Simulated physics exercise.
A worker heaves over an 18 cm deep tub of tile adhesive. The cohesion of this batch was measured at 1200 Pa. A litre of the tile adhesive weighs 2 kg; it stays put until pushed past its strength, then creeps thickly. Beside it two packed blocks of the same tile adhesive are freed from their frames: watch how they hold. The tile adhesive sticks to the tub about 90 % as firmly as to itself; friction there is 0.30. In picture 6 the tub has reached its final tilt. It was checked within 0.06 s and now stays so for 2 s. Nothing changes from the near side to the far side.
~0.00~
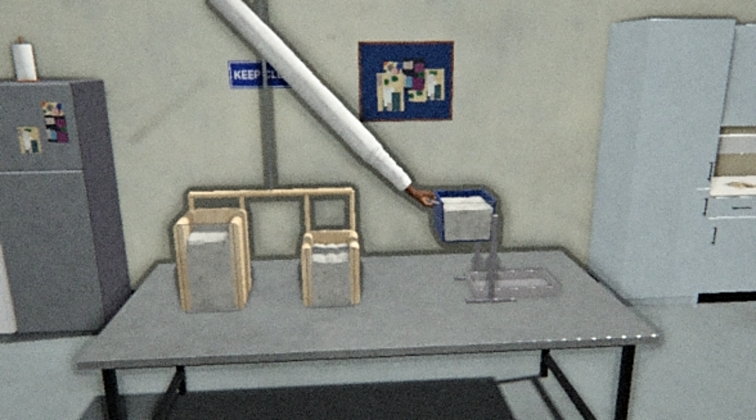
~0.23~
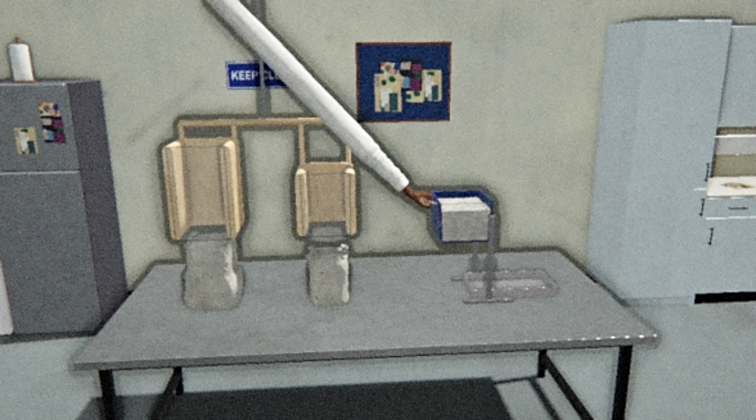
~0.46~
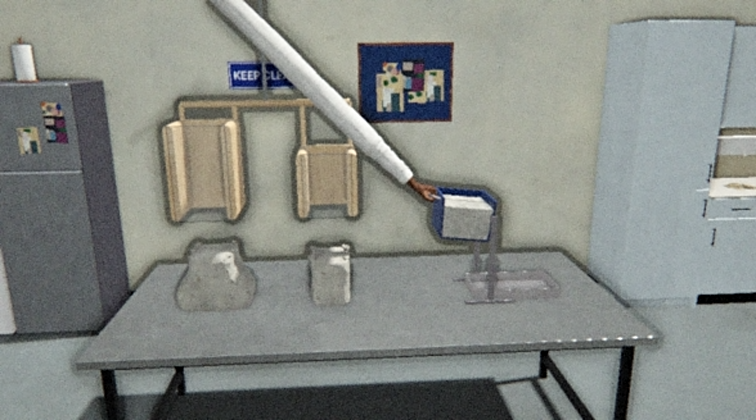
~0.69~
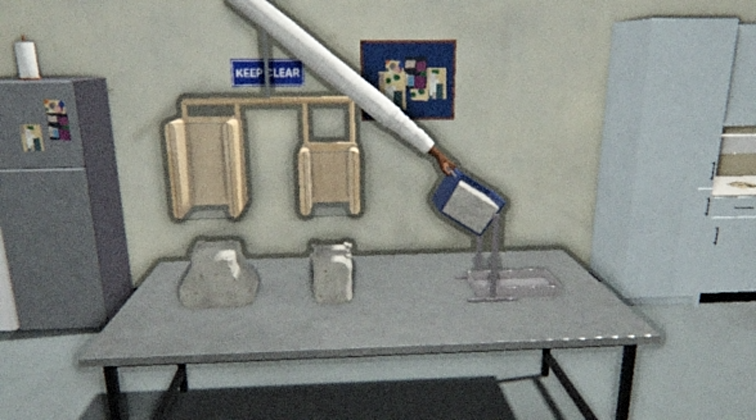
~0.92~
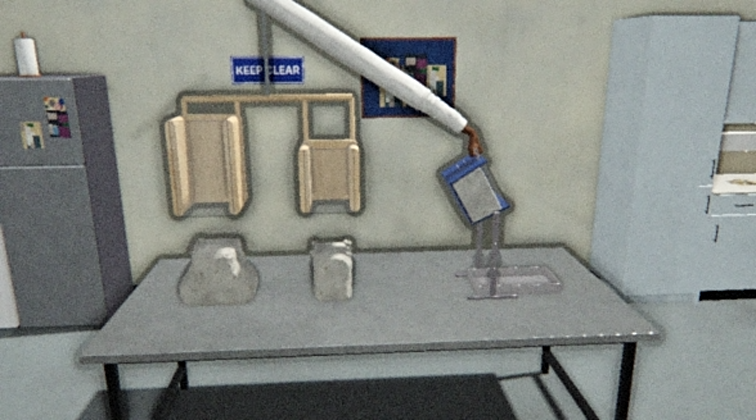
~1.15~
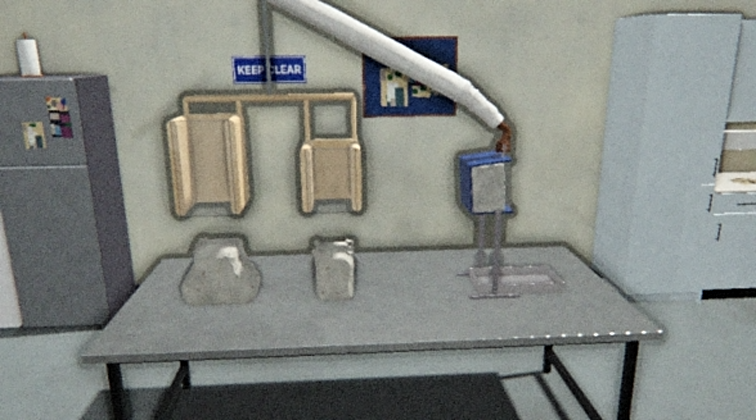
In a room with a gray table, two wooden molds lifted off two pale gray blocks and the left one slumped wider, then a white arm tilted a small blue tub steeply onto its side.
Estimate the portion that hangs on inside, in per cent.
The portion that hangs on inside is near 100 %.
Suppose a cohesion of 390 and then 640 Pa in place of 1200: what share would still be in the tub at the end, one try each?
In that order: 45 %, 60 %.
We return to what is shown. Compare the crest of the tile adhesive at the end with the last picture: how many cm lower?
Some 0 cm.
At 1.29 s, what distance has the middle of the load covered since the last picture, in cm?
Roughly 0 cm.
After 1.29 s, the tub is at 86 degrees and holds 100 %.
After 1.46 s, the tub is at 86 degrees and holds 100 %.
After 1.63 s, the tub is at 86 degrees and holds 100 %.
After 1.80 s, the tub is at 86 degrees and holds 100 %.
After 3.15 s, the tub is at 86 degrees and holds 100 %.
